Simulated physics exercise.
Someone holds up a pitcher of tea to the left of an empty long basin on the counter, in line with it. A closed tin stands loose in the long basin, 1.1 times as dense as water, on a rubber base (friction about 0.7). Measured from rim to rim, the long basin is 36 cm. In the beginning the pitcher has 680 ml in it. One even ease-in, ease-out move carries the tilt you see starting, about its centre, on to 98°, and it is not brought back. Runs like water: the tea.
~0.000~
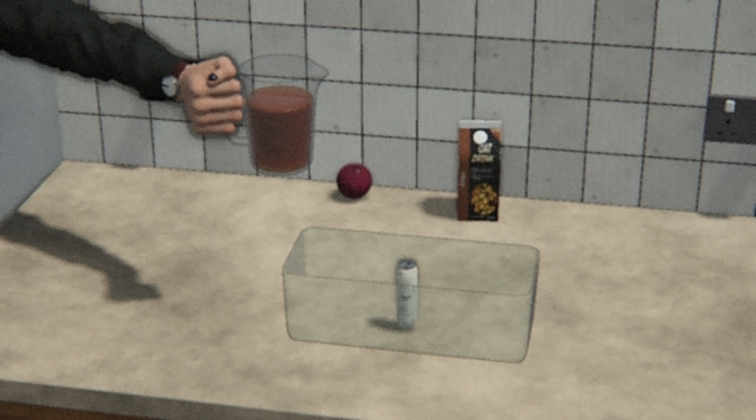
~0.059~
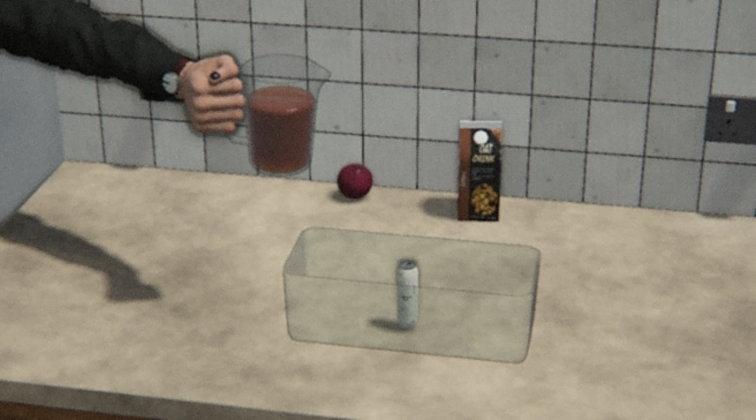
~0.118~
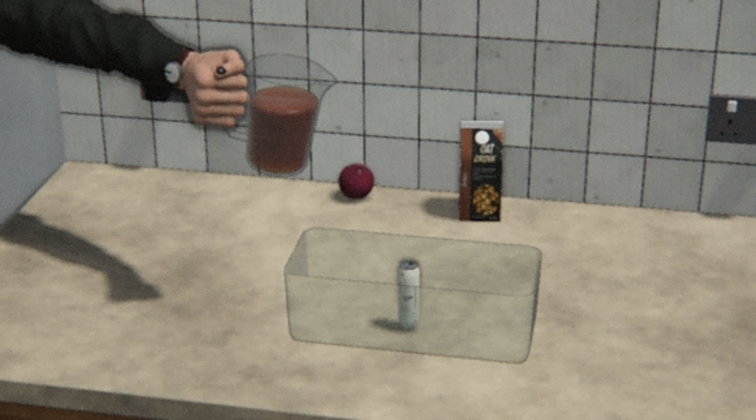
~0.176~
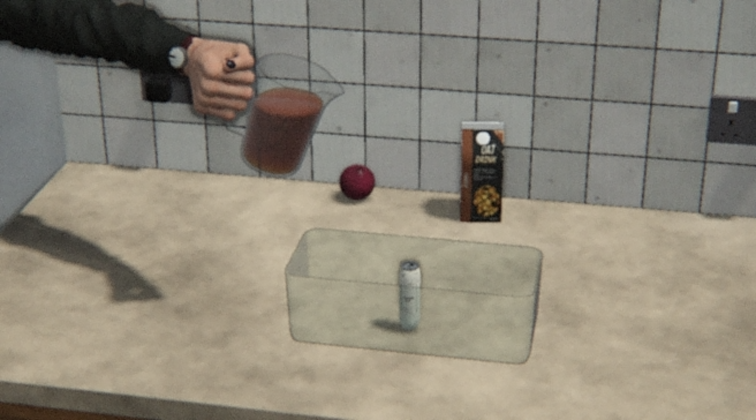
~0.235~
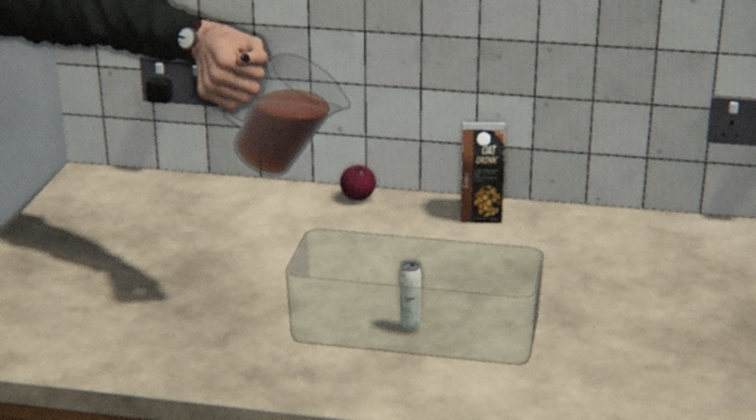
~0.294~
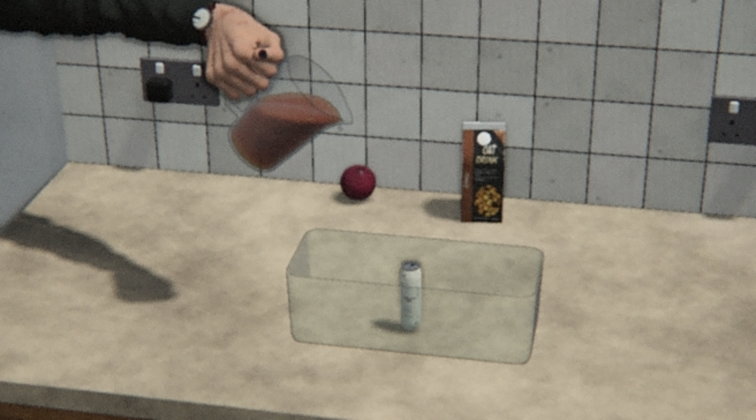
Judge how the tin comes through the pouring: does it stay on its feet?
No, it tips.
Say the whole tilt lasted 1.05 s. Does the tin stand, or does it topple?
Then the tin tumbles.
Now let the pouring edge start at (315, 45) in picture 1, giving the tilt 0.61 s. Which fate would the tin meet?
Then it tips over.
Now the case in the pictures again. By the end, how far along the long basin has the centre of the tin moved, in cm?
11.5 cm.
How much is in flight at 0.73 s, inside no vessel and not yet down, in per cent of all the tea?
Roughly 28 %.
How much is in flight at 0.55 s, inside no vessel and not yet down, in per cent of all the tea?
Near 28 in a hundred.
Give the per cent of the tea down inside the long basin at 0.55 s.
I'd estimate some 4 percent of the liquid.
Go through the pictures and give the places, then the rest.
In the first picture, tilt 0°; pouring edge (328, 73); surface from (247, 94) to (314, 99); the long basin's rim runs from (292, 250) to (536, 273); the tin's top is at (407, 267).
In the second picture, tilt 2°; pouring edge (331, 75); surface from (248, 94) to (315, 100).
In the third picture, tilt 8°; pouring edge (337, 81); surface from (251, 94) to (319, 101).
In the fourth picture, tilt 18°; pouring edge (344, 92); surface from (255, 99) to (323, 103).
In the fifth picture, tilt 30°; pouring edge (350, 106); surface from (251, 108) to (331, 107).
In the sixth picture, tilt 44°; pouring edge (353, 122); surface from (242, 113) to (341, 114).
After 0.55 s the tilt is 94° and 69 per cent is still to pour; the tin stands where it began.
After 0.73 s the tilt is 98° and 27 per cent is still to pour; the tin leans 8°.
After 0.92 s the tilt is 98° and 8 per cent is still to pour; the tin lies on its side.
After 1.13 s the tilt is 98° and 2 per cent is still to pour; the tin lies on its side.
In the end the tin lies on its side.
